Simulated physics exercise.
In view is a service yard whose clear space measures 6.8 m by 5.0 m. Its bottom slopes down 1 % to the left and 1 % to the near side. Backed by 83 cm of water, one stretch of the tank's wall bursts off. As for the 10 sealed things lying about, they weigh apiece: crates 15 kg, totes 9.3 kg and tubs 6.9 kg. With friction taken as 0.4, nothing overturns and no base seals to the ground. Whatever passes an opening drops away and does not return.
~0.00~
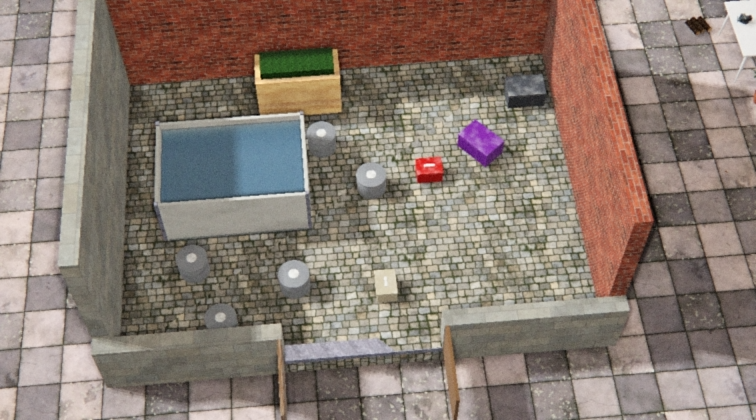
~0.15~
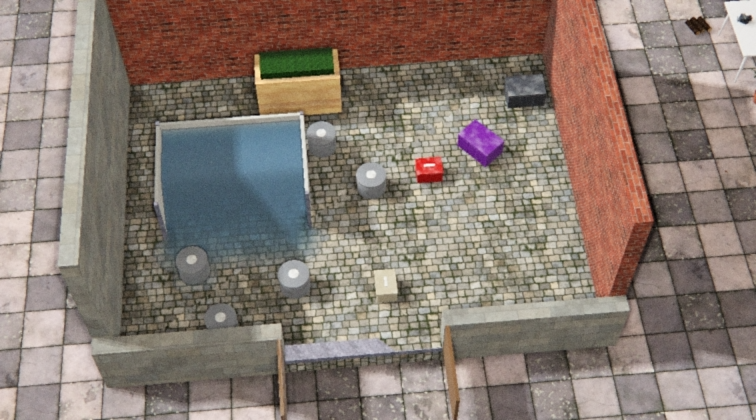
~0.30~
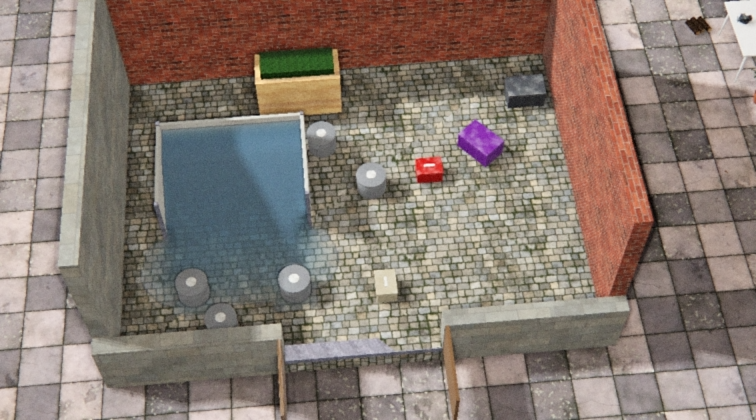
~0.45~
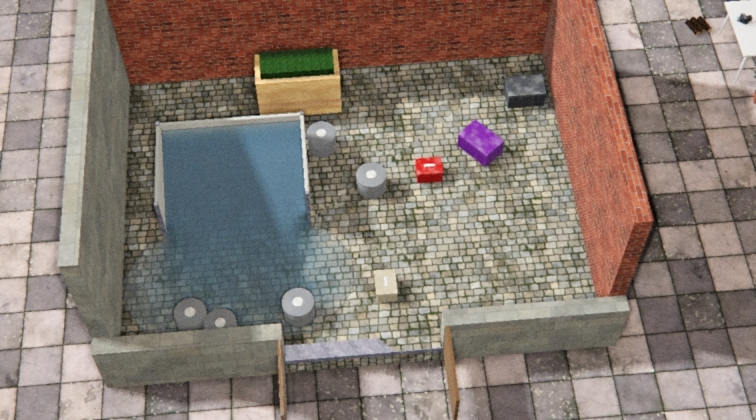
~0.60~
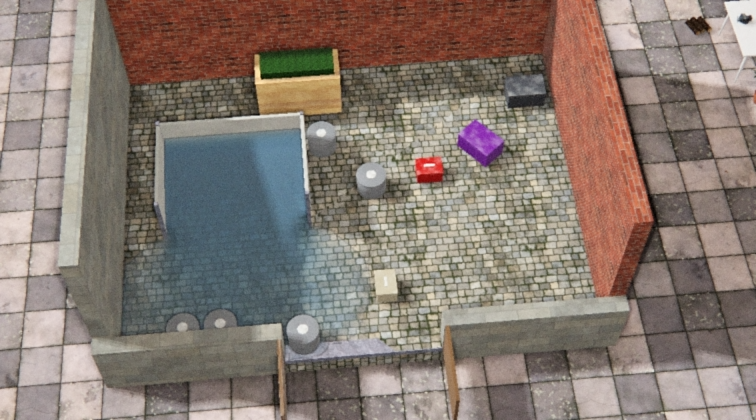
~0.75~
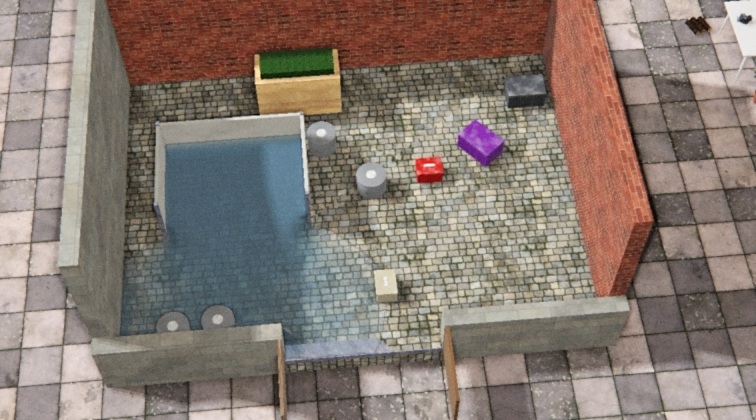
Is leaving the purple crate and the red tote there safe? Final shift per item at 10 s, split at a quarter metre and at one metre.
Result: The purple crate should not go anywhere much; the red tote should not go anywhere much.
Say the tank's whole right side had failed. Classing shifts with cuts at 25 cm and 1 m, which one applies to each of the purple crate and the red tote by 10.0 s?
If so, the purple crate is washed away, the red tote is washed away.
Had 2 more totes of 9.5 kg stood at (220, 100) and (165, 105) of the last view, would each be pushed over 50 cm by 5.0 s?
Well, the first is higher and the second higher.
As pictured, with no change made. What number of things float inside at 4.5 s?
2.
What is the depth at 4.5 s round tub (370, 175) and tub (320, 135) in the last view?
Some 1 cm at the first, some 0 cm at the second.
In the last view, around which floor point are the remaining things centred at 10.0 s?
Near (360, 155).
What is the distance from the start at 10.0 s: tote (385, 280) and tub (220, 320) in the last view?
Lab note - net shifts in turn: 150 cm; 400 cm.
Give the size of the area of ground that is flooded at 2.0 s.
The covered patch comes to about 12.0 m2.
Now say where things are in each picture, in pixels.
In the first frame, the purple crate at (481, 137) rests on the ground; the red tote at (429, 165) rests on the ground; 2.8 m2 under water; 0 of 10 have shifted.
In the second frame, the purple crate at (481, 137) rests on the ground; the red tote at (429, 165), on the bottom; water covers 4.1 m2; 0 of 10 have shifted.
In the third frame, the purple crate at (481, 137) rests on the ground; the red tote at (429, 165), on the bottom; water covers 5.7 m2; 2 of 10 have shifted.
In the fourth frame, the purple crate at (481, 137) rests on the ground; the red tote at (429, 165), on the bottom; 7.5 m2 under water; 3 of 10 have shifted.
In the fifth frame, the purple crate at (481, 137) rests on the ground; the red tote at (429, 165), on the bottom; 9.2 m2 under water; 3 of 10 have shifted.
In the sixth frame, the purple crate at (481, 137) rests on the ground; the red tote at (429, 165), on the bottom; 9.9 m2 under water; 3 of 10 have shifted.
After 2.0 s the purple crate is near (481, 137), 0.0 m from its start, aground; the red tote is near (429, 165), 0.0 m from its start, aground; 1 of 10 are out; 2 afloat.
After 4.5 s the purple crate is near (481, 137), 0.0 m from its start, aground; the red tote is near (429, 165), 0.0 m from its start, aground; 1 of 10 are out; 2 afloat.
After 7.0 s the purple crate is near (481, 137), 0.0 m from its start, aground; the red tote is near (429, 165), 0.0 m from its start, aground; 1 of 10 are out; 2 afloat.
After 10.0 s the purple crate is near (481, 137), 0.0 m from its start, aground; the red tote is near (429, 165), 0.0 m from its start, aground; 1 of 10 are out; 2 afloat.
